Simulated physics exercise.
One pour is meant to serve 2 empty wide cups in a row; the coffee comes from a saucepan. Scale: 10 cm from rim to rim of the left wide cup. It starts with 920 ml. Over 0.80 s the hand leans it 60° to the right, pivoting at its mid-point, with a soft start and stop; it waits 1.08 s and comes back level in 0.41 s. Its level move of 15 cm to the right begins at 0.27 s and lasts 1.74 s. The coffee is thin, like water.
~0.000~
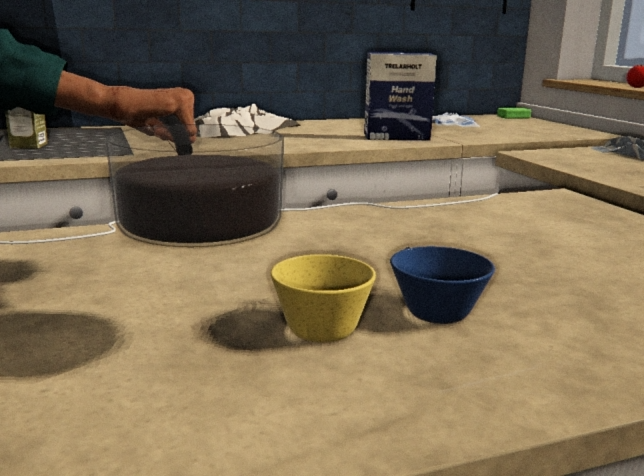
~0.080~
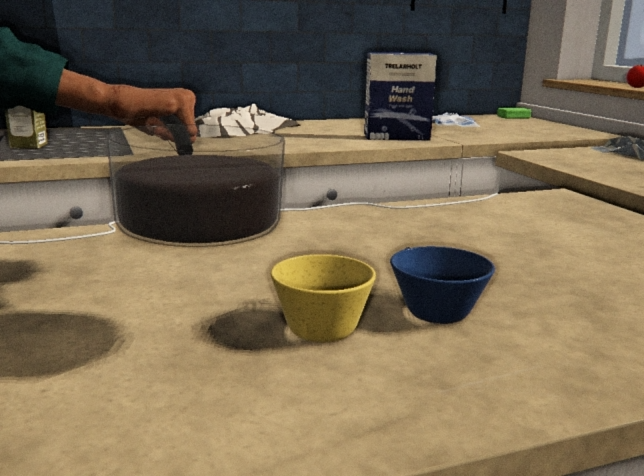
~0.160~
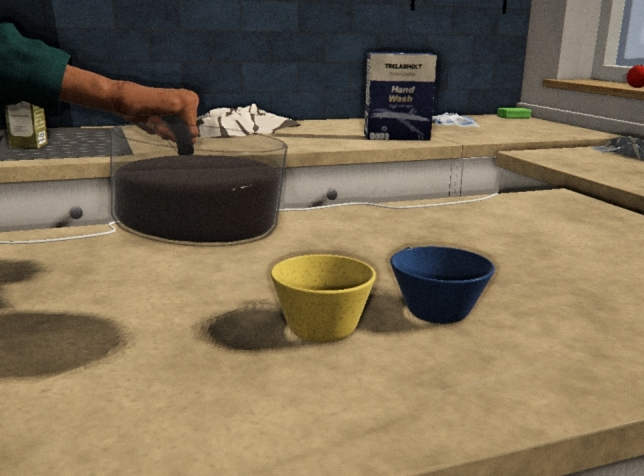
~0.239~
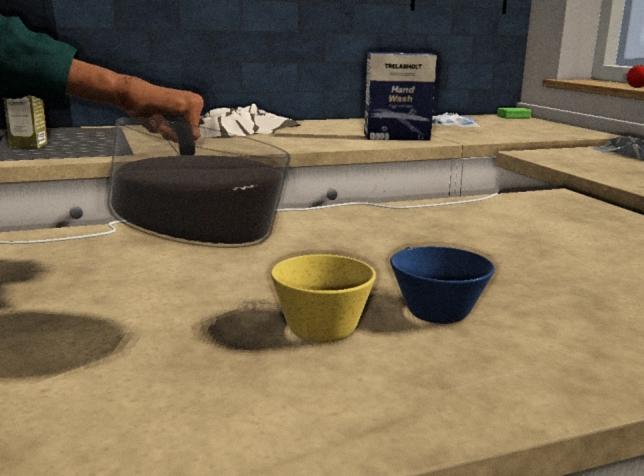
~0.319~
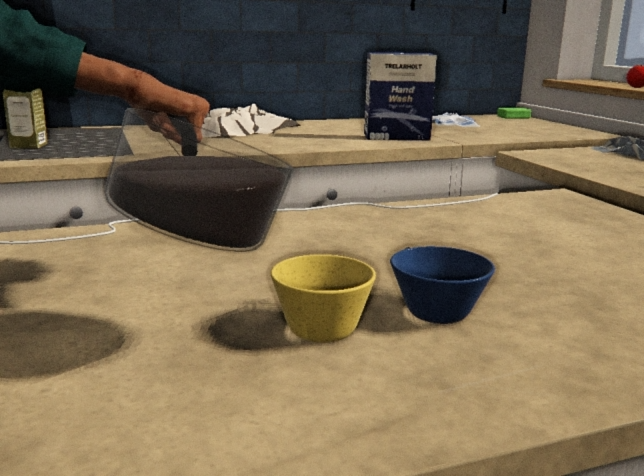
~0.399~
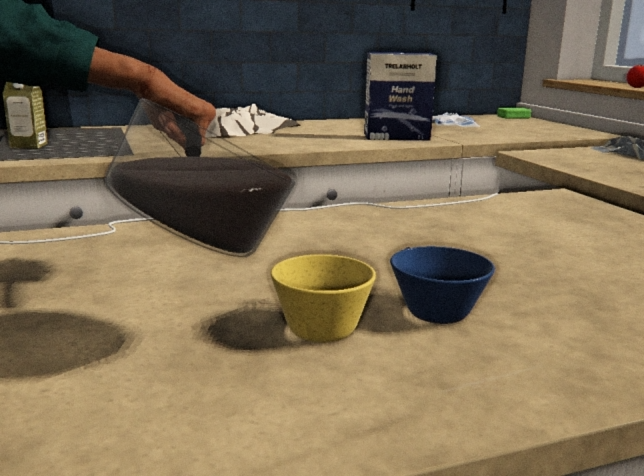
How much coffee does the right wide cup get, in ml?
Roughly 90 ml lands in it.
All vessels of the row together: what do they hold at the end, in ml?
Some 240 ml.
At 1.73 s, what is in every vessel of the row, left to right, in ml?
About 150 ml left, 70 ml right.
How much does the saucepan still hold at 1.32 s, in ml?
Close to 280 ml.
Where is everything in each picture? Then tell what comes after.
The first picture shows tilt 0°; pouring edge (279, 136); surface from (124, 172) to (262, 166); the left wide cup's rim runs from (274, 280) to (370, 269); the right wide cup's rim runs from (396, 270) to (485, 260).
The second picture shows tilt 1°; pouring edge (280, 138); surface from (125, 172) to (262, 166).
The third picture shows tilt 6°; pouring edge (282, 144); surface from (128, 171) to (263, 167).
The fourth picture shows tilt 12°; pouring edge (285, 154); surface from (120, 172) to (265, 167).
The fifth picture shows tilt 21°; pouring edge (287, 166); surface from (119, 171) to (269, 169).
The sixth picture shows tilt 30°; pouring edge (289, 180); surface from (124, 168) to (276, 171).
Then, 0.93 s in, the tilt is 60° and from the left they hold 120 ml, 10 ml, the saucepan 420 ml, and 95 ml is on the worktop.
Then, 1.32 s in, the tilt is 60° and from the left they hold 150 ml, 15 ml, the saucepan 280 ml, and 435 ml is on the worktop.
Then, 1.73 s in, the tilt is 60° and from the left they hold 150 ml, 65 ml, the saucepan 225 ml, and 460 ml is on the worktop.
Then, 2.17 s in, the tilt is 12° and from the left they hold 150 ml, 90 ml, the saucepan 210 ml, and 460 ml is on the worktop.
Finally, from the left they hold 150 ml, 95 ml, the saucepan 210 ml, and 460 ml is on the worktop.
